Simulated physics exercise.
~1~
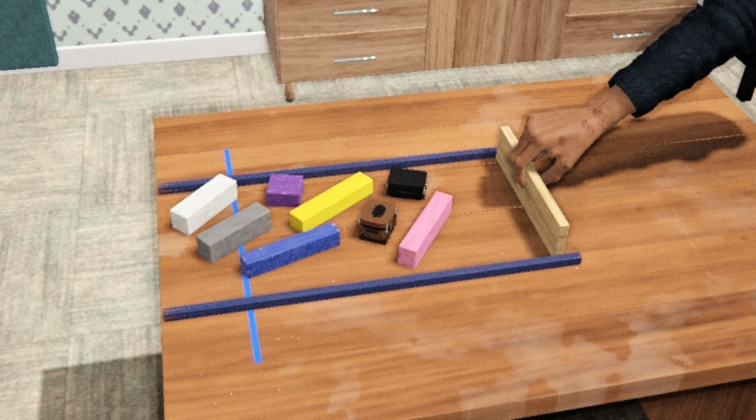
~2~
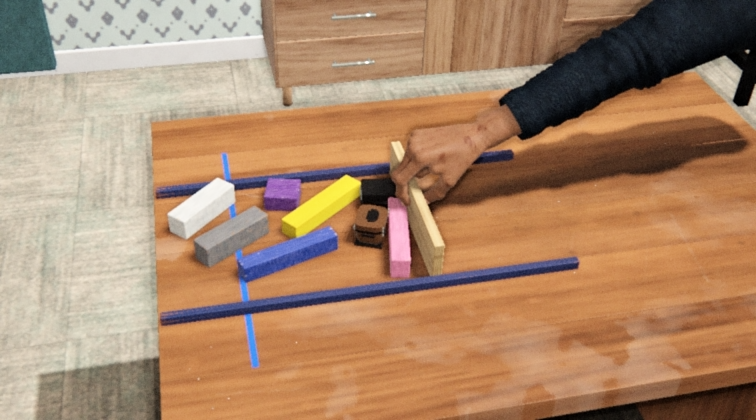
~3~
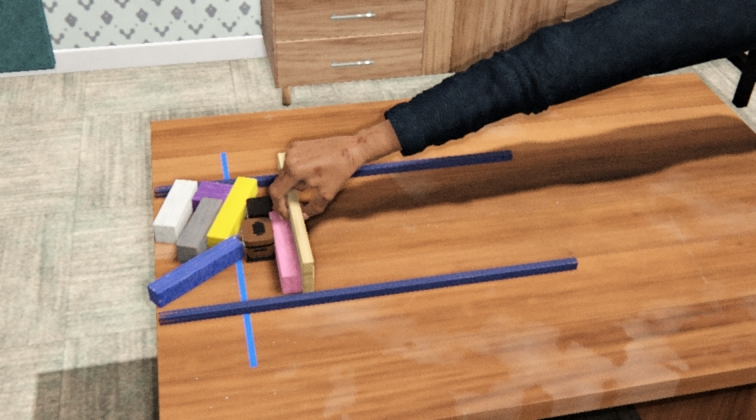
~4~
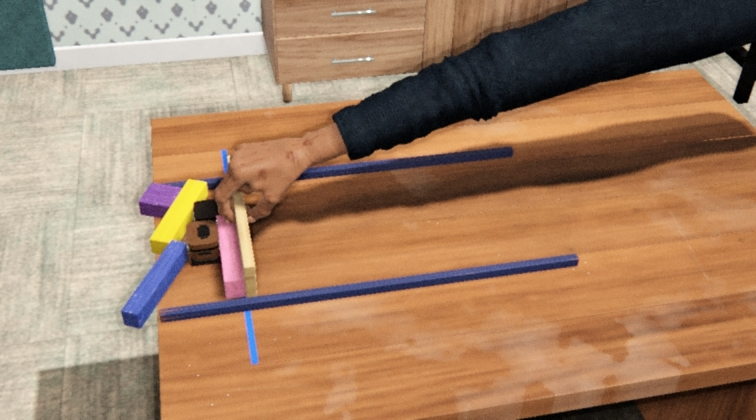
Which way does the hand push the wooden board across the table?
The hand pushes the board to the left, towards the blue tape and the table's edge.
